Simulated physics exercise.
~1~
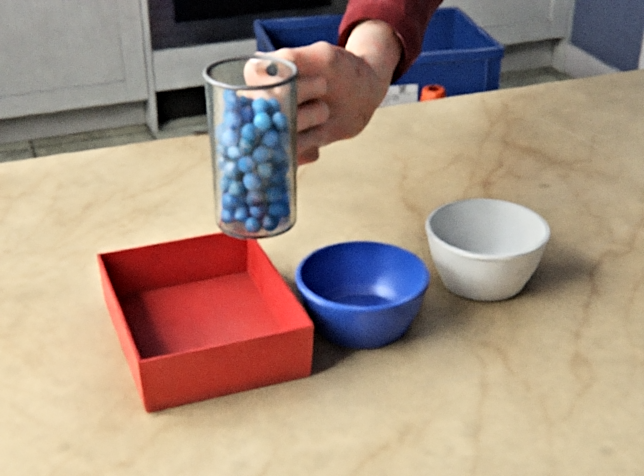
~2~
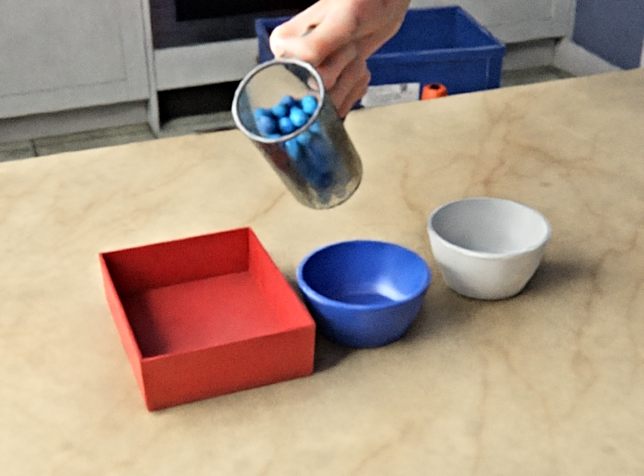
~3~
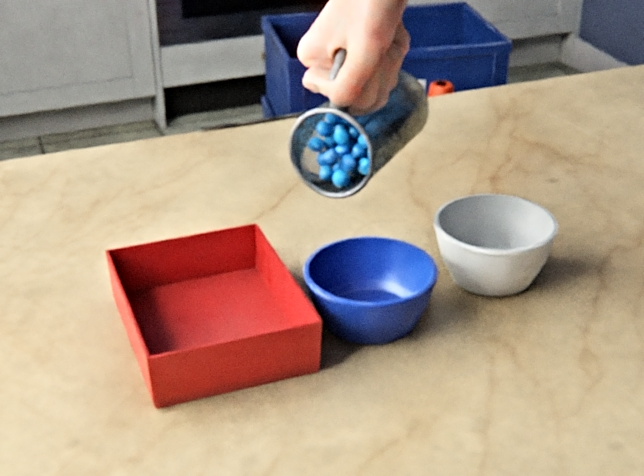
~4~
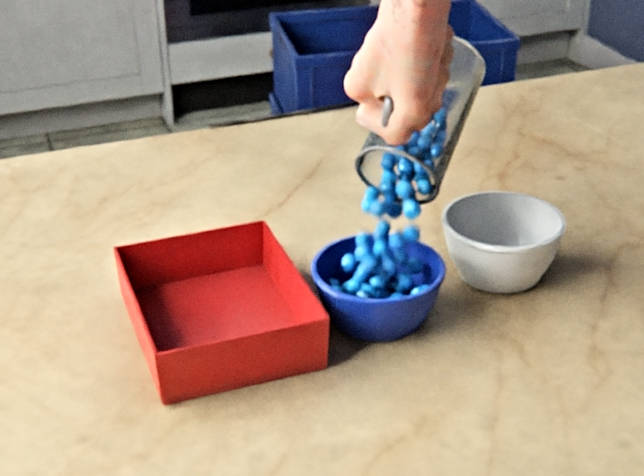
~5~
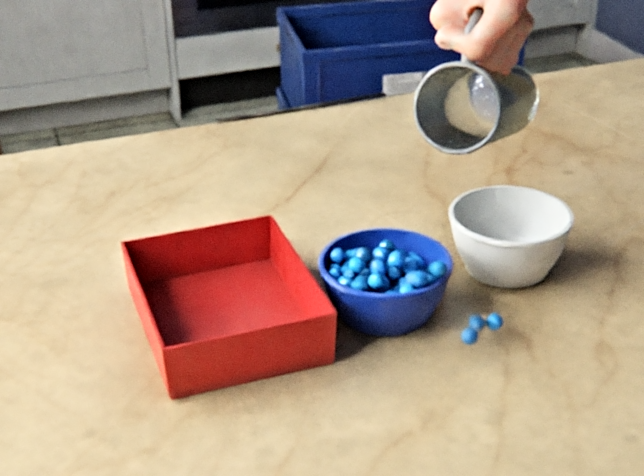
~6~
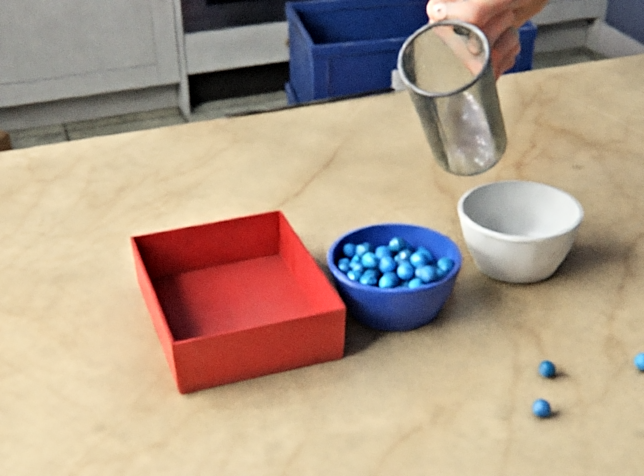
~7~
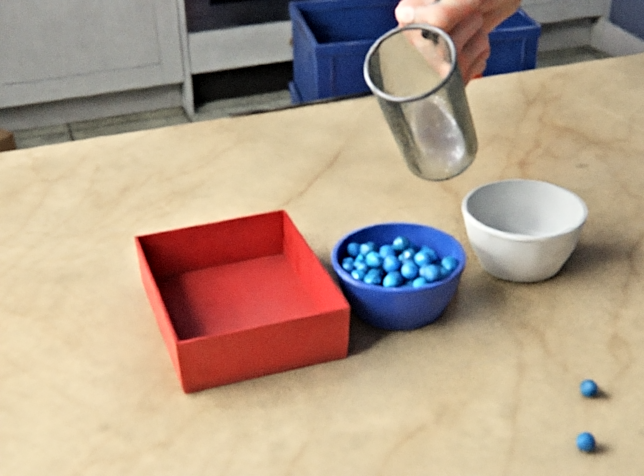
Blue beads poured from a clear cup into a blue bowl between a red tin and a white bowl as a hand tipped it, nearly filling the bowl while a few rolled away across the table, and the hand then turned the empty cup partly back up.
